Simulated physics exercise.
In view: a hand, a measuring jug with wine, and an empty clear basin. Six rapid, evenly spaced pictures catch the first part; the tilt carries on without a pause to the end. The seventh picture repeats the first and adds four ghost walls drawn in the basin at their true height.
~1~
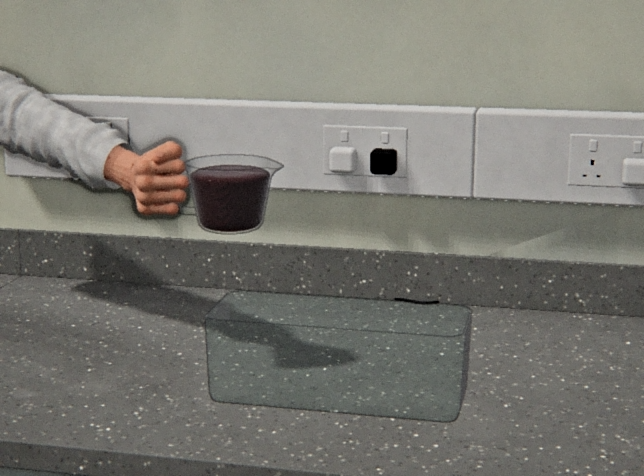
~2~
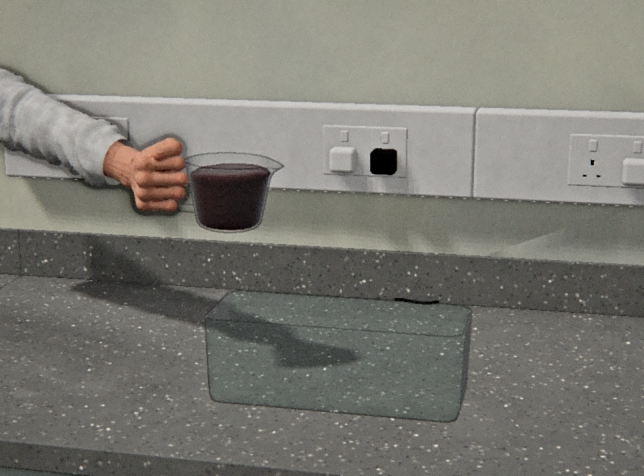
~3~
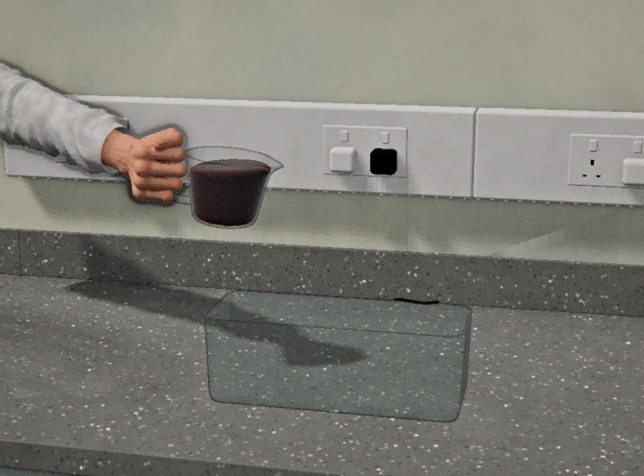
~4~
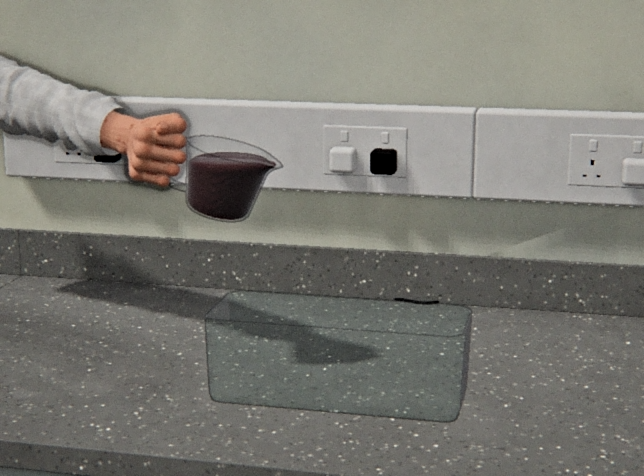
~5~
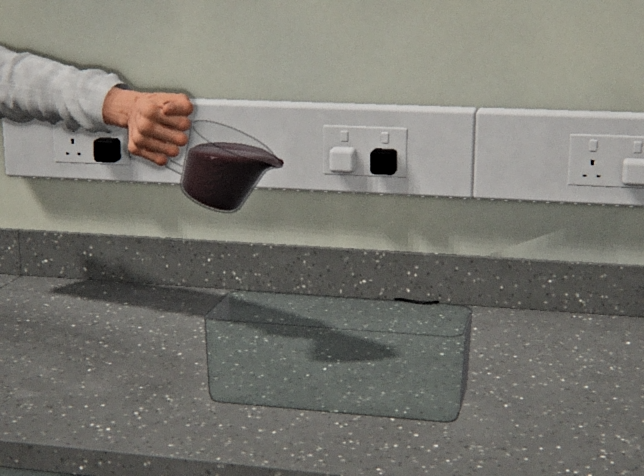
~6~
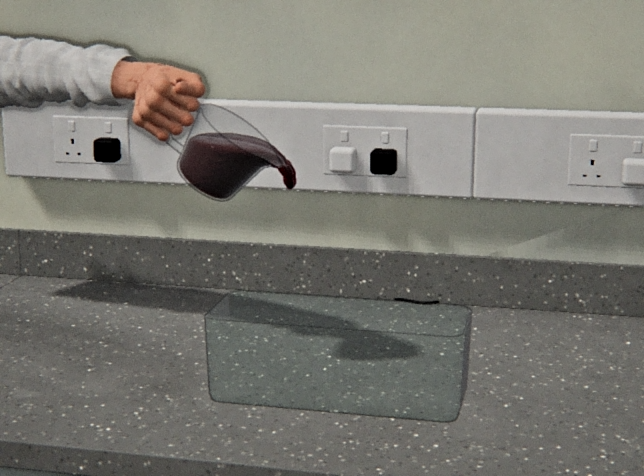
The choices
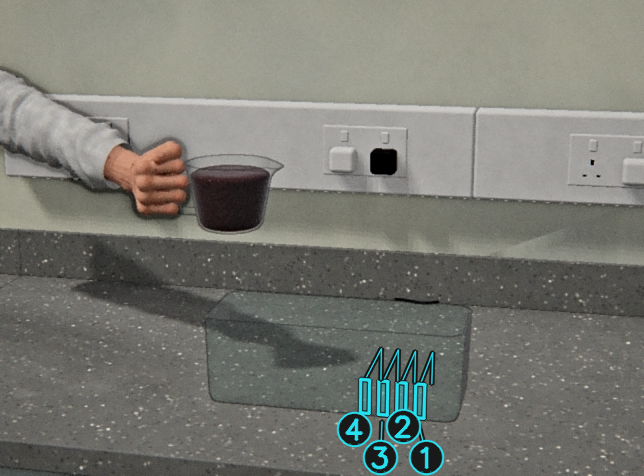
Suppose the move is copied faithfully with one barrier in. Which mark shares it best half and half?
Go for 4.
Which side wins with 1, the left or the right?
The left side.
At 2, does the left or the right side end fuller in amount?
The left one.
On the marked copy, 1 at (418, 424); 2 at (400, 423); 3 at (381, 421); 4 at (363, 419).
Choosing 1, about 89 % ends left of the wall and 8 % right of it; 3 % is lost outside.
Choosing 2, about 89 % ends left of the wall and 7 % right of it; 4 % is lost outside.
Choosing 3, about 89 % ends left of the wall and 7 % right of it; 4 % is lost outside.
Choosing 4, about 53 % ends left of the wall and 45 % right of it; 3 % is lost outside.
